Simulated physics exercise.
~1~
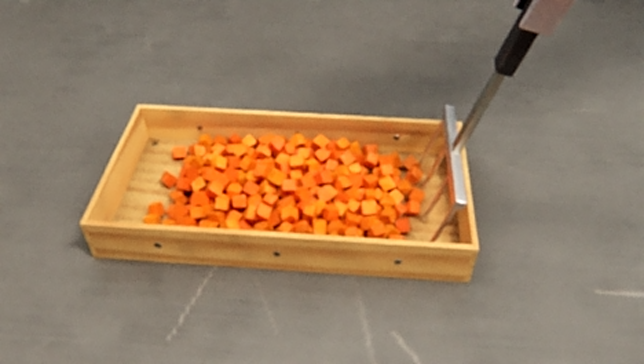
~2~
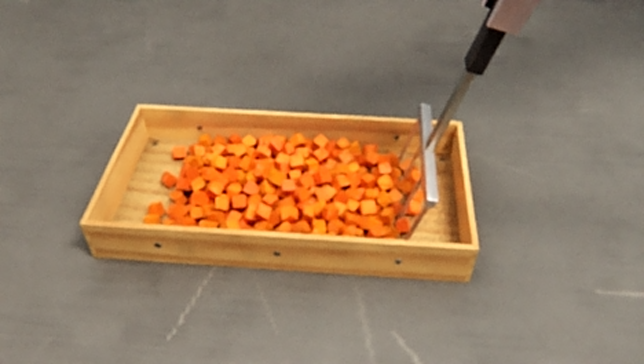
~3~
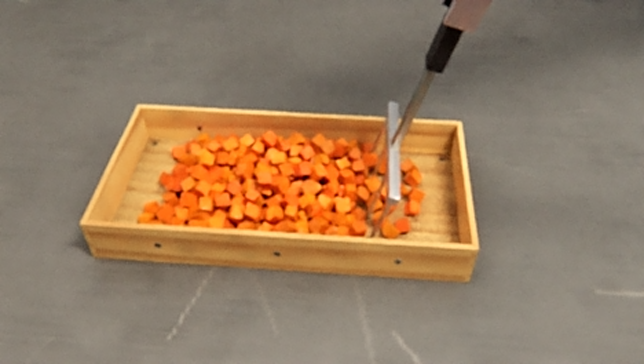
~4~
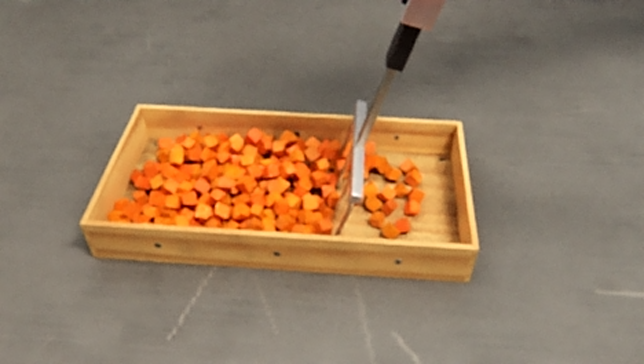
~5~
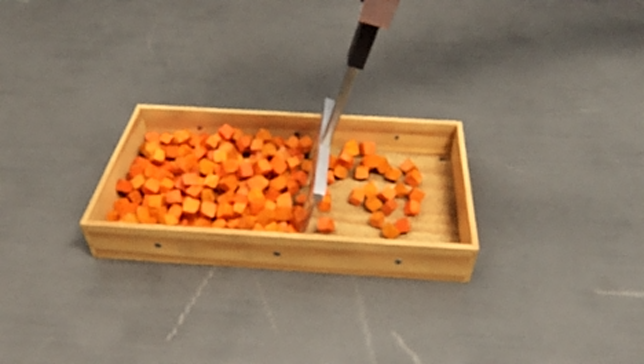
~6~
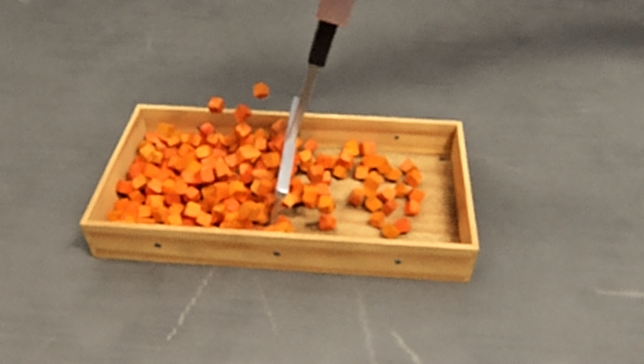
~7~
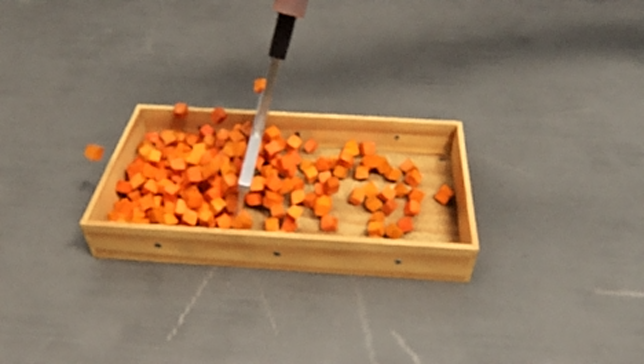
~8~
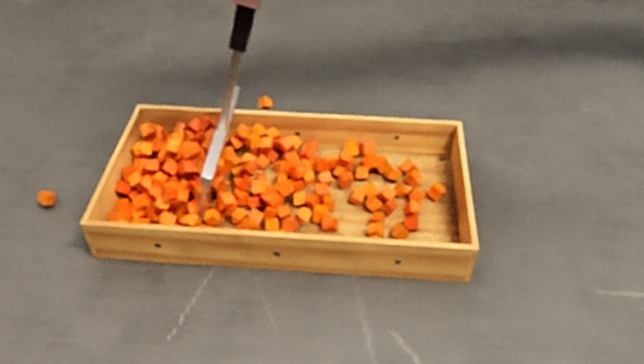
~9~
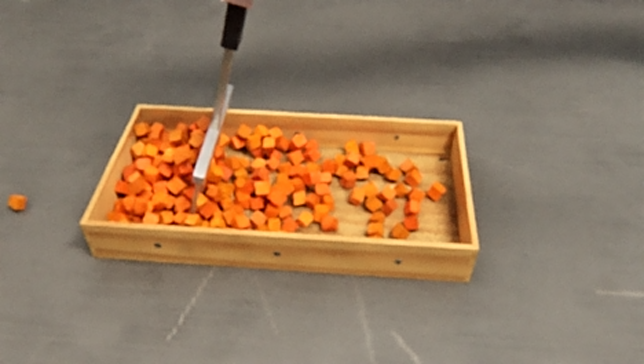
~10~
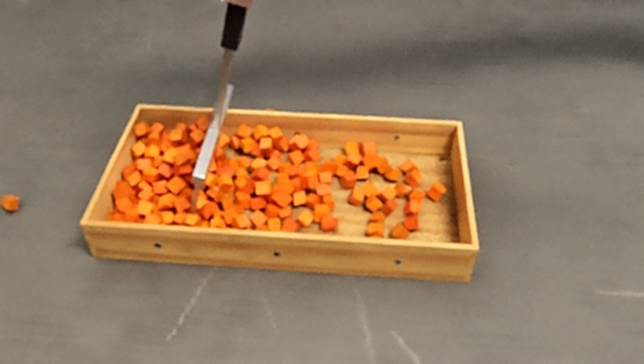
The video shows a robotic arm dragging a rake leftward through a heap of orange cubes in a shallow wooden tray, pushing most toward the left while some slip behind it. A few cubes pop up, one rolls away on the grey surface, and the rake stops.
